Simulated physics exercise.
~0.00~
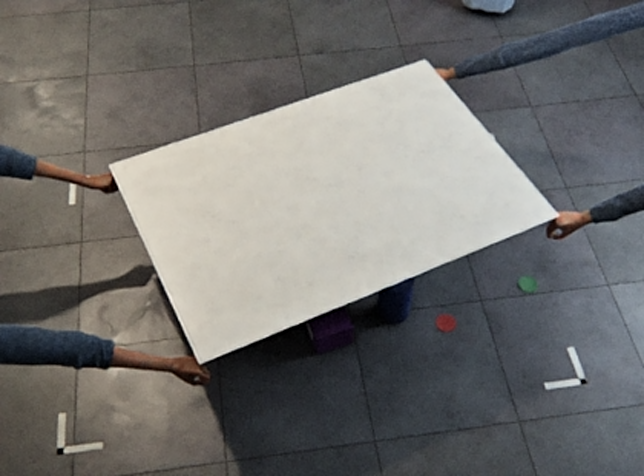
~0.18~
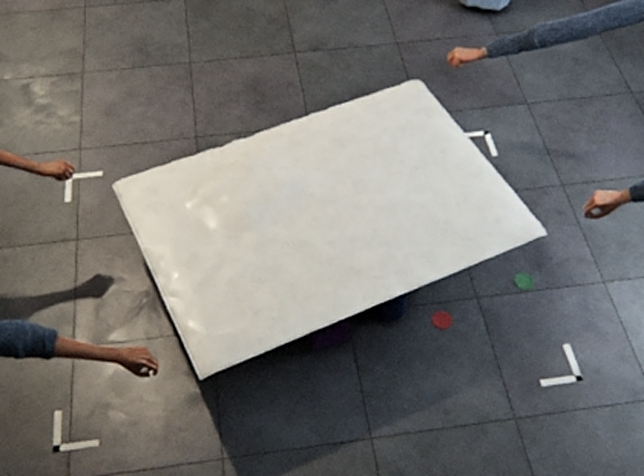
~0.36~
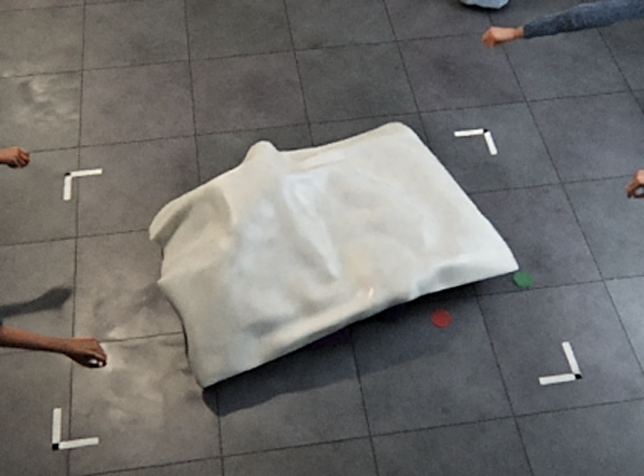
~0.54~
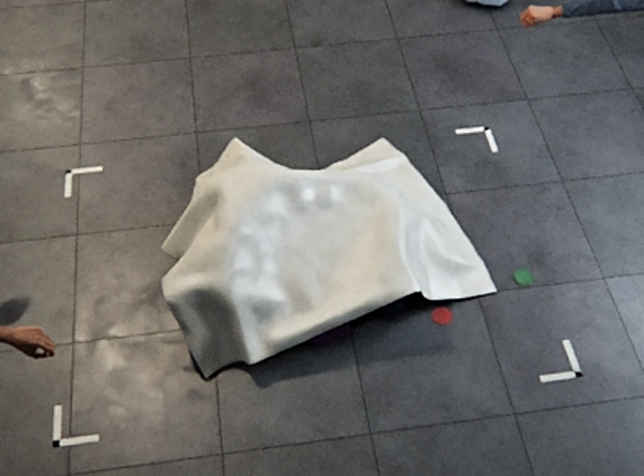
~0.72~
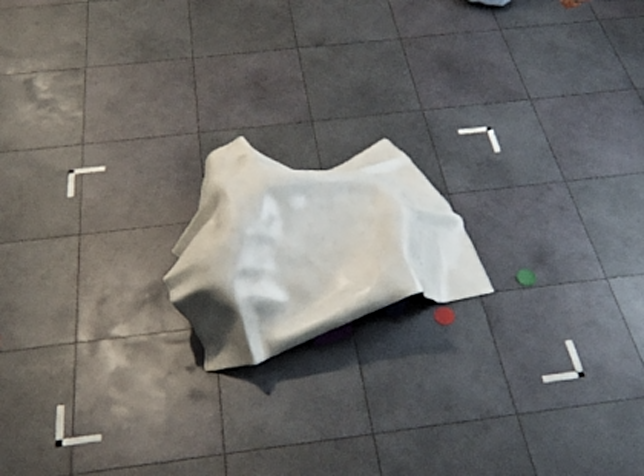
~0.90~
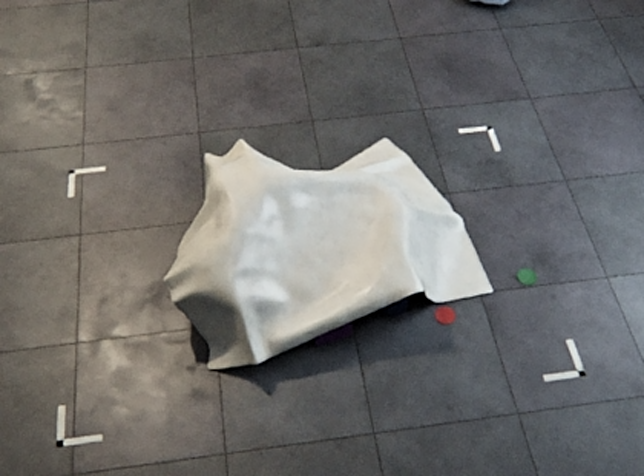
A pale tarp drops from four hands and drapes unevenly over objects on the floor.
